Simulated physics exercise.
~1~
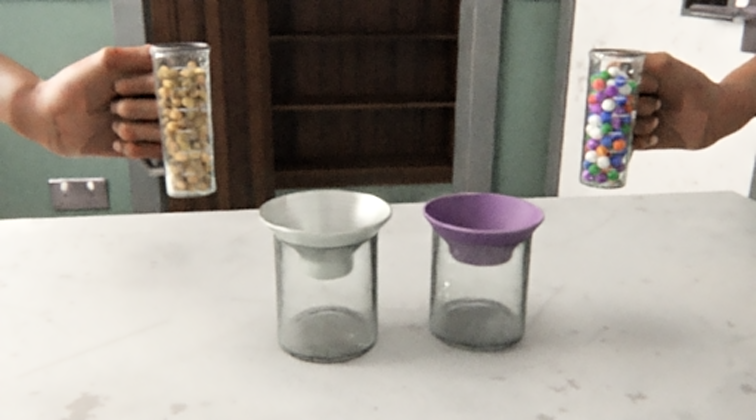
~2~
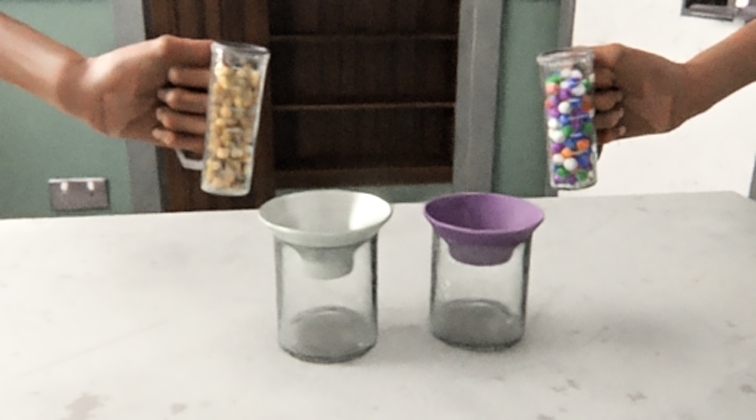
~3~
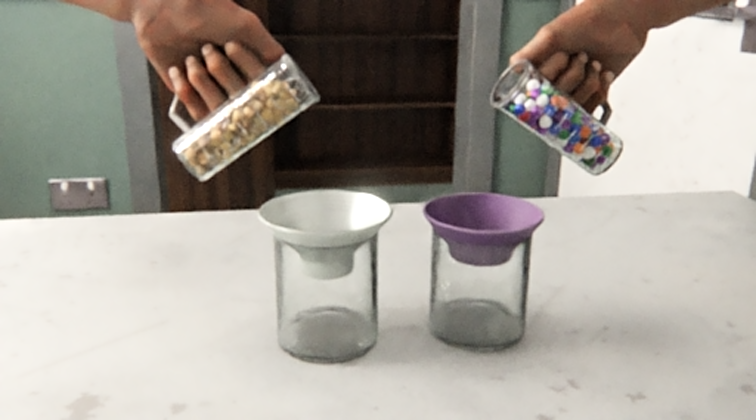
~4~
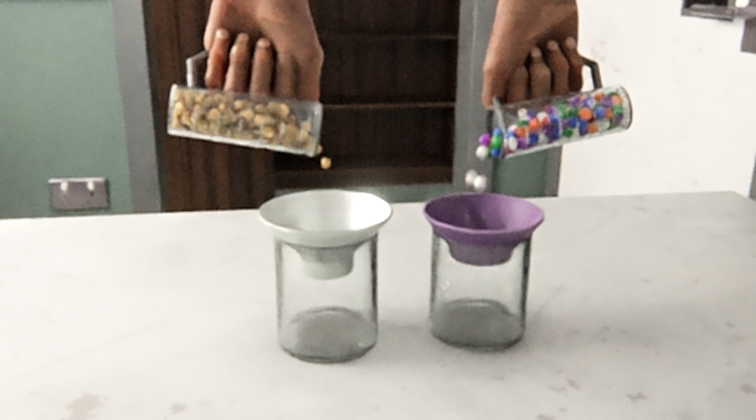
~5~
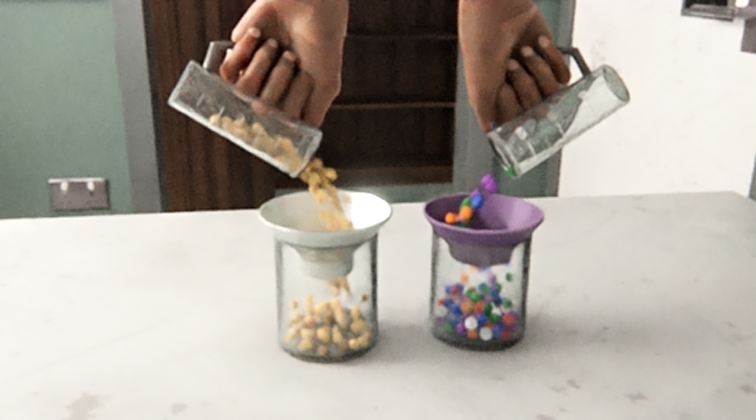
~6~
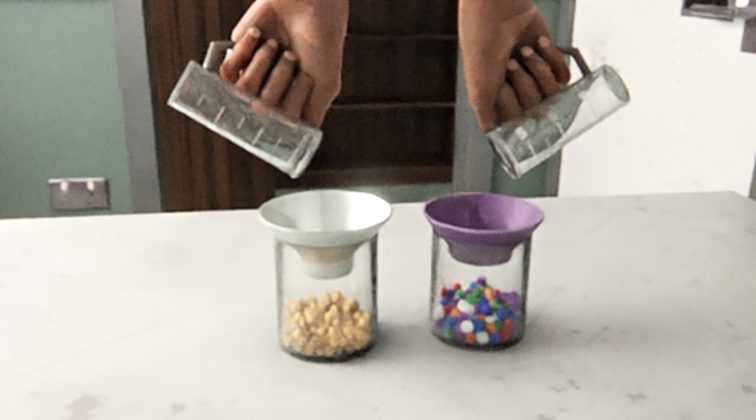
In this clip, two hands tip glass cups, one of yellowish pieces on the left and one of multicolored beads on the right, over a pale funnel and a purple funnel. Everything pours through into the jars below, leaving both cups and funnels empty.
